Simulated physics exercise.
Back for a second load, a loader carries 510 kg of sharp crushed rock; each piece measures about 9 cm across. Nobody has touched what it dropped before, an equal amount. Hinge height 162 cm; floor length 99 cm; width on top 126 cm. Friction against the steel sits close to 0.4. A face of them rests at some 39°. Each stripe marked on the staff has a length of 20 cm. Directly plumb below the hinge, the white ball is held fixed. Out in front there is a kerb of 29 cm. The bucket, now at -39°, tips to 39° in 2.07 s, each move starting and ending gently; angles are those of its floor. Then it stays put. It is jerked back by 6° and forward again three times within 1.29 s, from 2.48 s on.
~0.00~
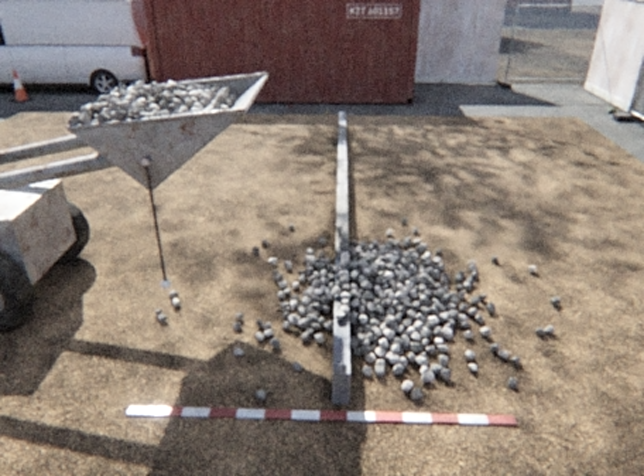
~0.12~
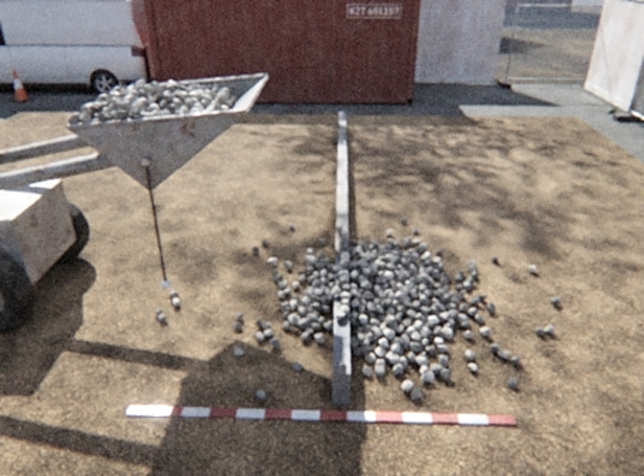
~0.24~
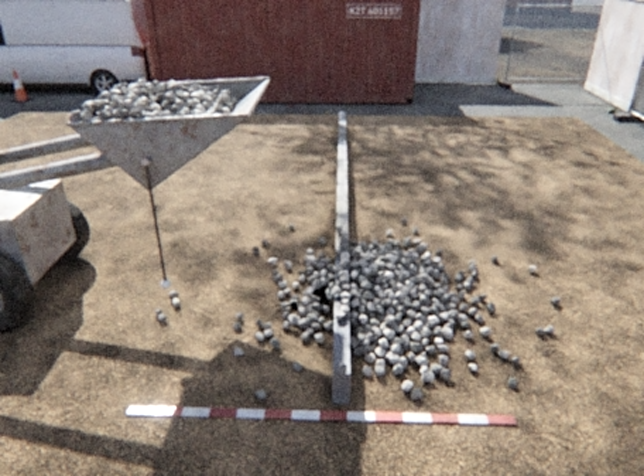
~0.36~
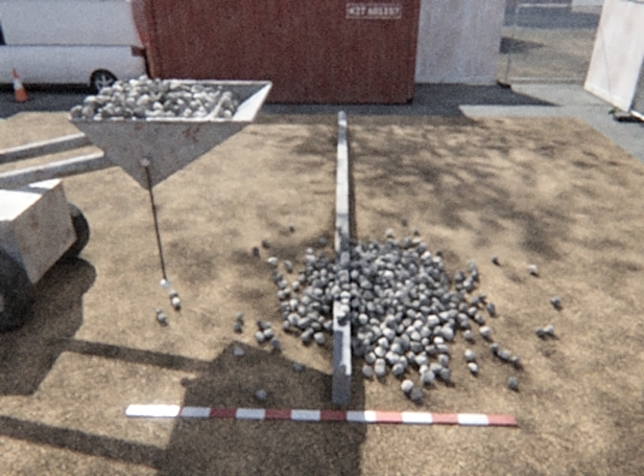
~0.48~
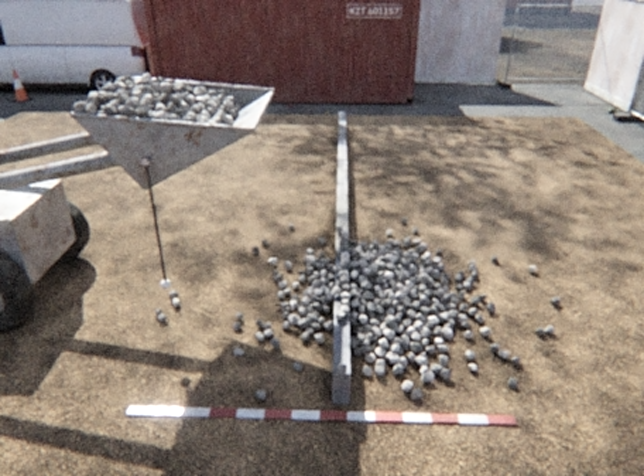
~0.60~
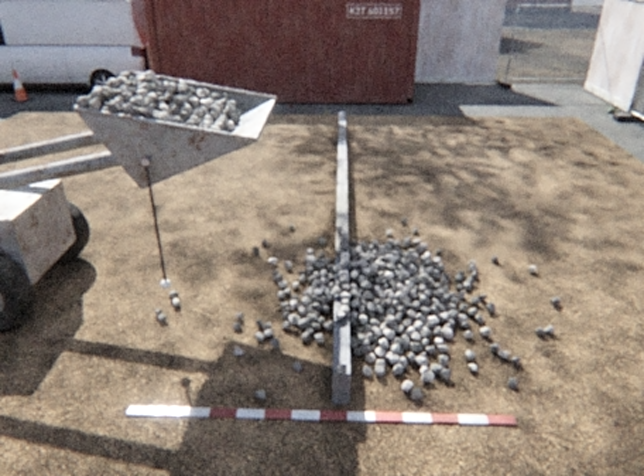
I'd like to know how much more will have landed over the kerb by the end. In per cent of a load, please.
Roughly 0 in every hundred.
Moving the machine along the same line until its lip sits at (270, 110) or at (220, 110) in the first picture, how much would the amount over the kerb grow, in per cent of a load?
Roughly 5 and 0 per cent, in that order.
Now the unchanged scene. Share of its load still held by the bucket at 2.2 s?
Some 35 %, roughly, is held.
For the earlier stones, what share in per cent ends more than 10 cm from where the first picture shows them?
Roughly 0 per cent of them.
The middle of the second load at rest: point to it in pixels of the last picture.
In the last view, about pixel (298, 284).
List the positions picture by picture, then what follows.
Lip at (245, 111), floor tilted -39°, highest stones at (170, 89). The earlier load is highest near (342, 266), 34 cm above ground level, 19 % on this side of the kerb, 81 % over the kerb, in the first picture.
The bucket is at -38°, its lip at (246, 112); the top of the load is at (170, 89); the stones move at 0.1 m/s on average, in the second picture.
The bucket is at -36°, its lip at (248, 116); the top of the load is at (164, 89); the stones move at 0.1 m/s on average, in the third picture.
The bucket is at -33°, its lip at (251, 122); the top of the load is at (163, 88); the stones move at 0.1 m/s on average, in the fourth picture.
Lip at (254, 130), floor tilted -28°, highest stones at (132, 85); the stones move at 0.2 m/s on average, in the fifth picture.
Lip at (257, 140), floor tilted -23°, highest stones at (131, 80); the stones move at 0.2 m/s on average, in the sixth picture.
After 1.5 s the floor is at 27°; in per cent of one load, 99 in the bucket, 20 on this side of the kerb, 81 over the kerb; the foremost stones are at (518, 299).
After 2.2 s the floor is at 39°; in per cent of one load, 36 in the bucket, 83 on this side of the kerb, 81 over the kerb; the foremost stones are at (518, 299).
After 4.2 s the floor is at 39°; in per cent of one load, 0 in the bucket, 119 on this side of the kerb, 81 over the kerb; the foremost stones are at (518, 299).
After 7.0 s the floor is at 39°; in per cent of one load, 0 in the bucket, 119 on this side of the kerb, 81 over the kerb; the foremost stones are at (518, 299). Net gain over the kerb, 0.
